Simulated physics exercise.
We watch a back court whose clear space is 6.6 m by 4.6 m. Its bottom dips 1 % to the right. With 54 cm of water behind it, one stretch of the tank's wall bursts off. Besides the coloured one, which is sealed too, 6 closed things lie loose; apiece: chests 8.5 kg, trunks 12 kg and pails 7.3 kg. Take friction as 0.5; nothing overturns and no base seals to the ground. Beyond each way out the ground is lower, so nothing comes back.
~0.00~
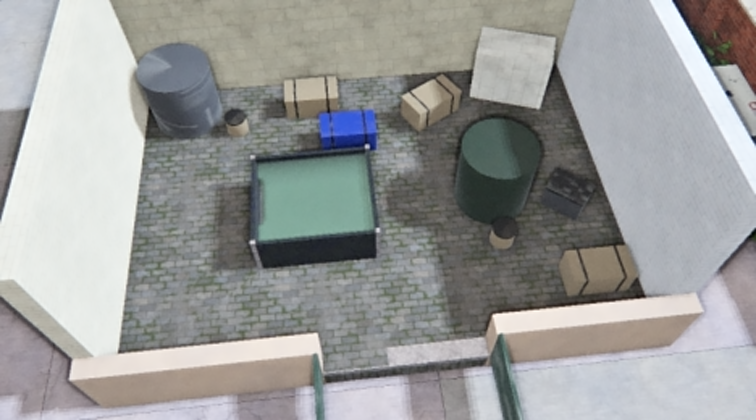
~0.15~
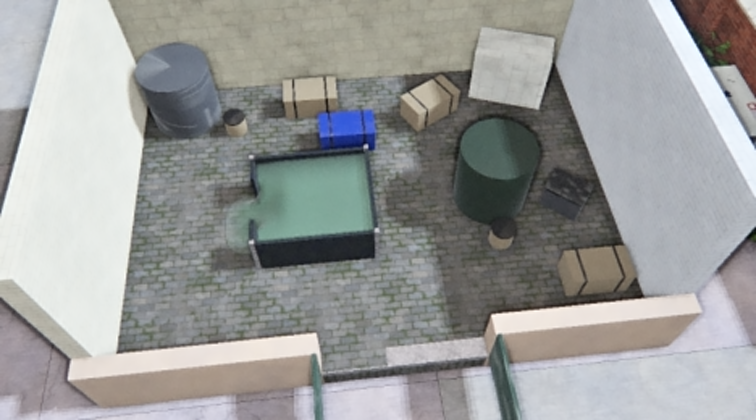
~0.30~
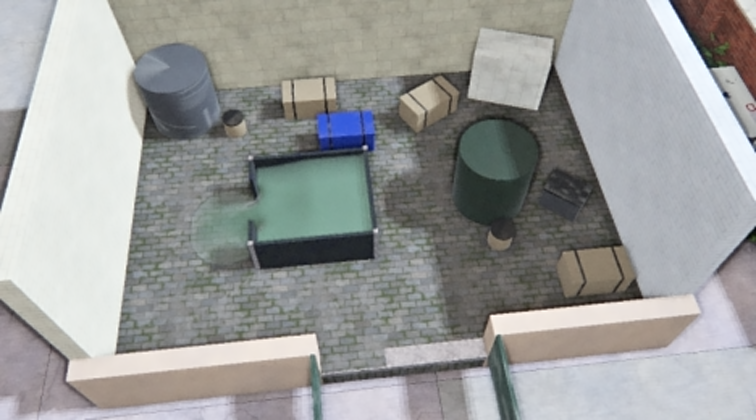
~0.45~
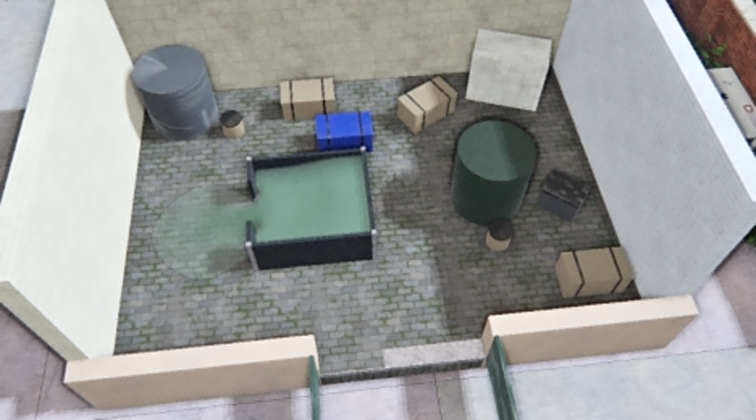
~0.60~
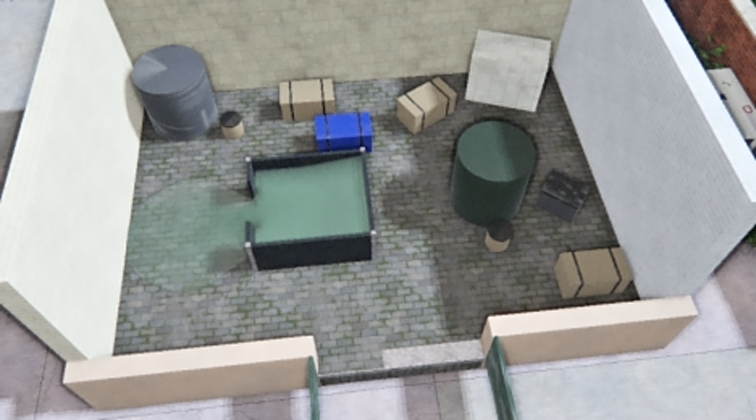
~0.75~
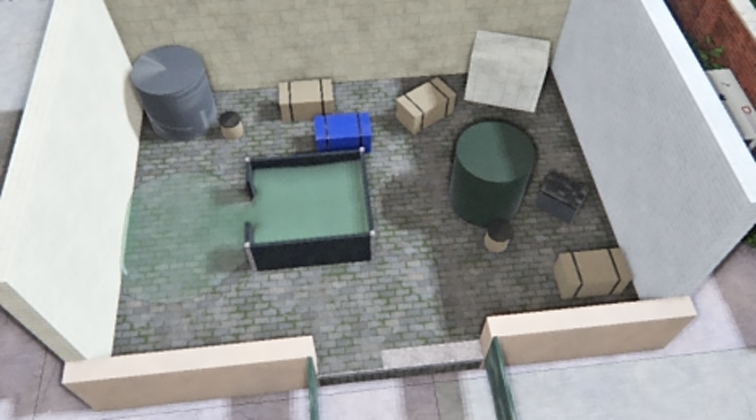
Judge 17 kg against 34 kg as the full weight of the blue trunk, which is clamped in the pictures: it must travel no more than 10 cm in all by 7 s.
Verdict: Only the higher weight holds it.
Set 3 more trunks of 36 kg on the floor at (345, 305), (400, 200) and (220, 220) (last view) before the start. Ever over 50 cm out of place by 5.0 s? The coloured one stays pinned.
In turn: Under, short of it, more.
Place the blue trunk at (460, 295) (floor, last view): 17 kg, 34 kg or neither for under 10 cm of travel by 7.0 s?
The smaller is enough.
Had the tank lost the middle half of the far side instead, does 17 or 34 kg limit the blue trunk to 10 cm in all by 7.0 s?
In that case neither load is enough.
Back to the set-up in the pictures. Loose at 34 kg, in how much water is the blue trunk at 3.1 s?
Roughly 0 cm.
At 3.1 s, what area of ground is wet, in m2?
Roughly 11.5 m2.
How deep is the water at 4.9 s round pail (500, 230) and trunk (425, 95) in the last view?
Roughly 3 and 0 cm.
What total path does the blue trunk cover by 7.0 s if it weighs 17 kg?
Some 60 cm in all.
After 1.4 s the blue trunk would be 0 cm from its start with 17 kg and 0 cm from its start with 34 kg; 0 cm of water round it then.
After 3.1 s the blue trunk would be 0 cm from its start with 17 kg and 0 cm from its start with 34 kg; 0 cm of water round it then.
After 4.9 s the blue trunk would be 2 cm from its start with 17 kg and 0 cm from its start with 34 kg; 5 cm of water round it then.
After 7.0 s the blue trunk would be 61 cm from its start with 17 kg and 0 cm from its start with 34 kg; 4 cm of water round it then.
